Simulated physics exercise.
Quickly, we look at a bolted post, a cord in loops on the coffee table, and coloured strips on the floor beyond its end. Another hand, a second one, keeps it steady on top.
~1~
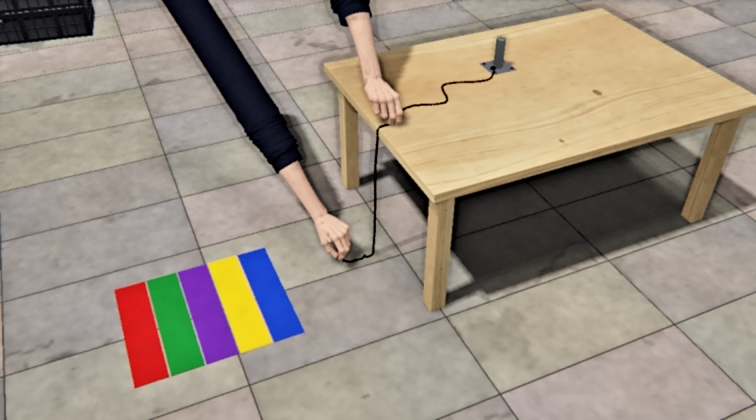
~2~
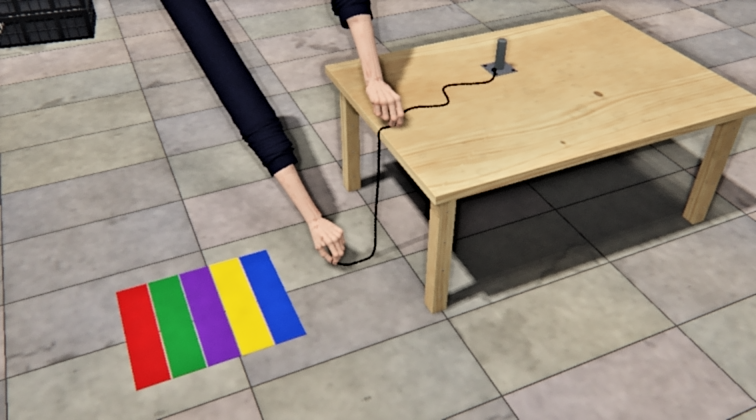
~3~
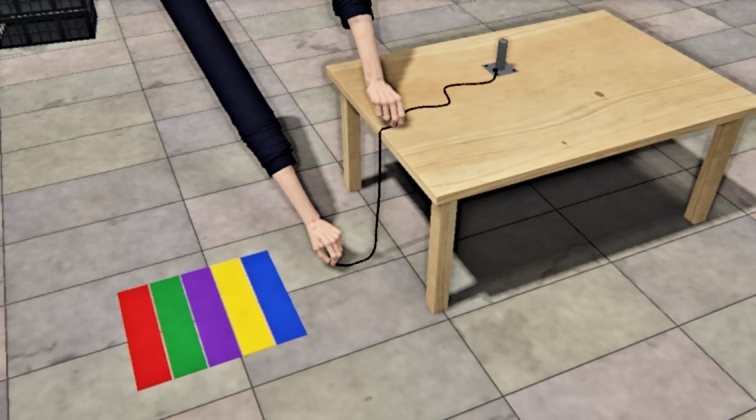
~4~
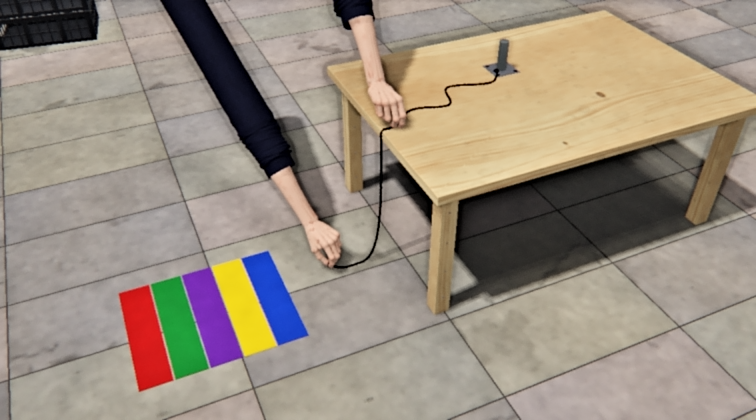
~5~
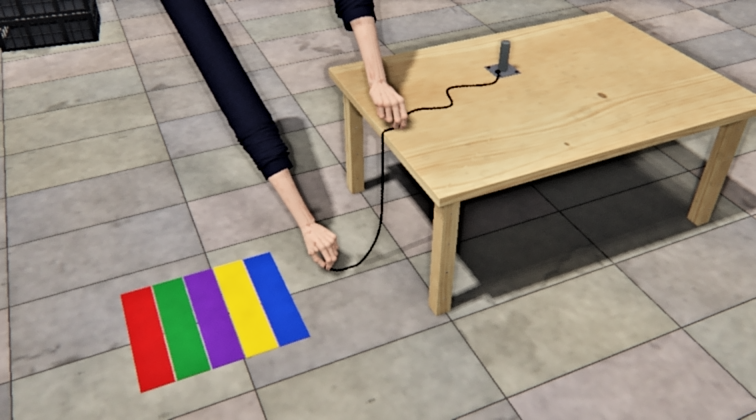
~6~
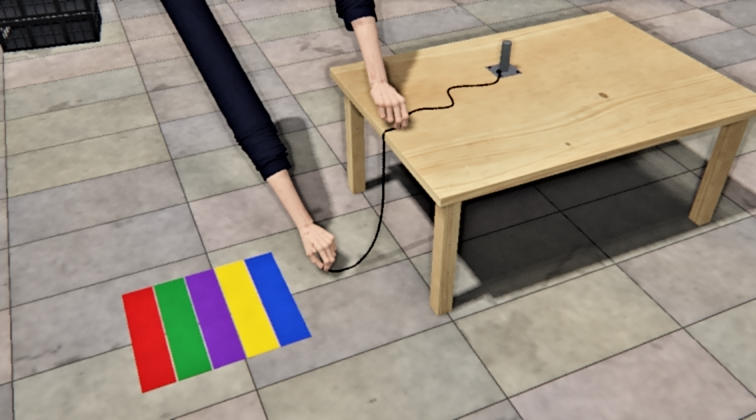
On a tiled floor beside a wooden coffee table, one hand steadied a dark cord on the tabletop while another drew its lower end slightly left, near five coloured strips, and the hanging part bowed gently.
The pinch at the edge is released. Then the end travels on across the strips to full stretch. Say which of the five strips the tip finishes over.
Purple.
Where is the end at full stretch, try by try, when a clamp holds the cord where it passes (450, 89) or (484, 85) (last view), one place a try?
The two answers, in sequence: (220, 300) and (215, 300).
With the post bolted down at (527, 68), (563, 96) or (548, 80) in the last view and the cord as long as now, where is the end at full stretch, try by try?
Going by the last picture, roughly (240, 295), (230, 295) and (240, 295).
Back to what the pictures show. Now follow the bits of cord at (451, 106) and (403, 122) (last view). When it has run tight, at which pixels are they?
I'd say about (421, 107) for one and about (373, 134) for the other.
Soon after, end near (255, 288); over yellow.
Then, end near (225, 297); over purple.
At full stretch, end near (206, 303); over purple. Over purple.
